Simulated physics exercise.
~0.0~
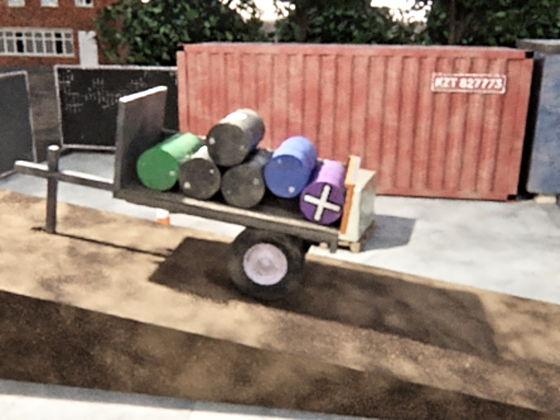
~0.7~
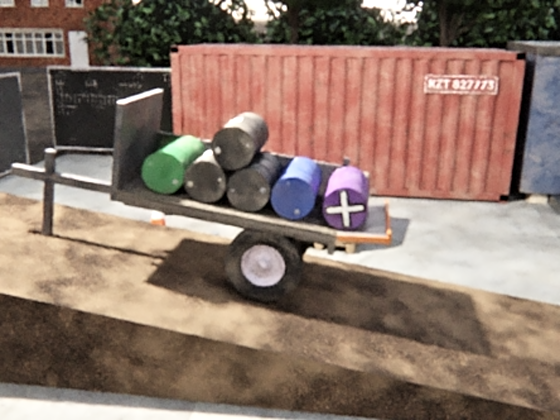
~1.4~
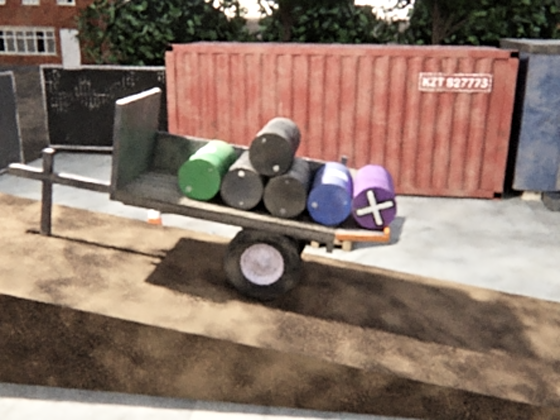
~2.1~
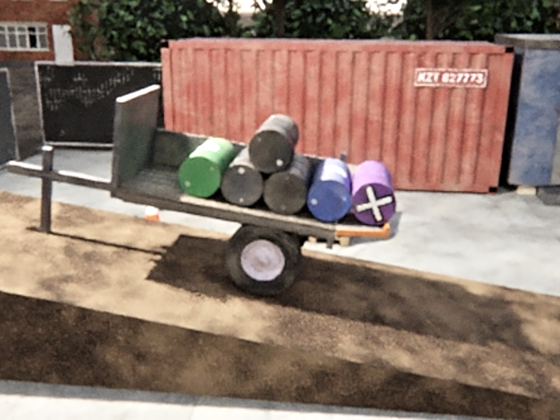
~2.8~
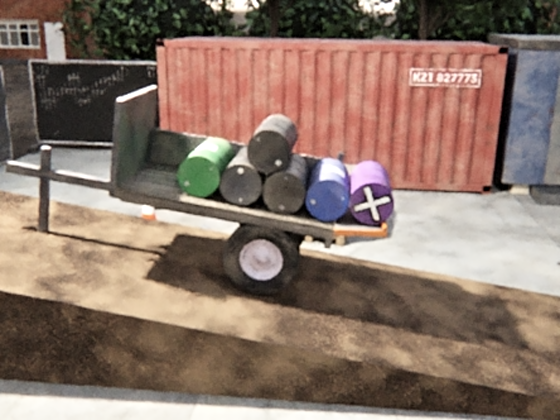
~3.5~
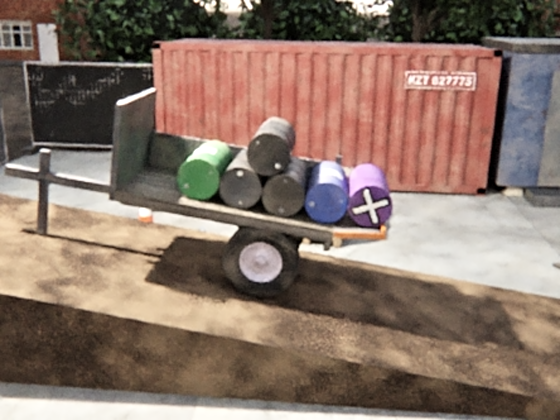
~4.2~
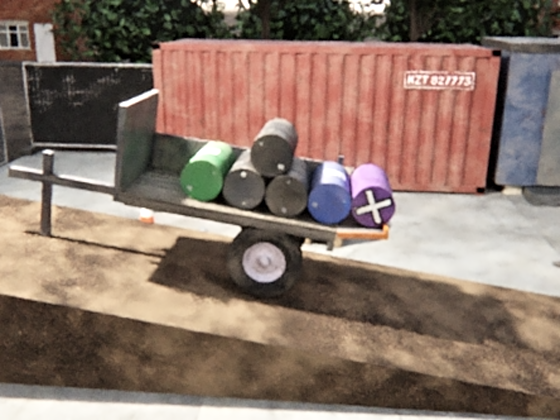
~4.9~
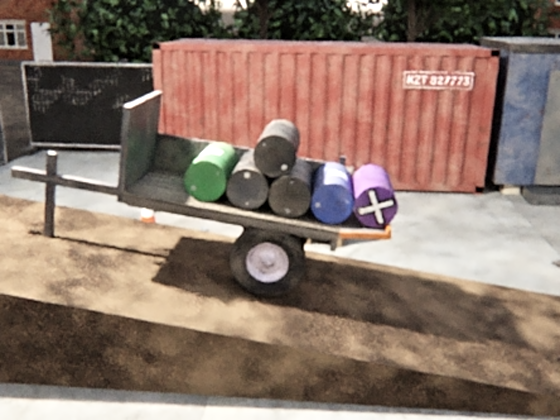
On a sloping dirt strip, a trailer's tailgate drops and barrels roll right, the white-crossed purple one stopping on the lowered gate.
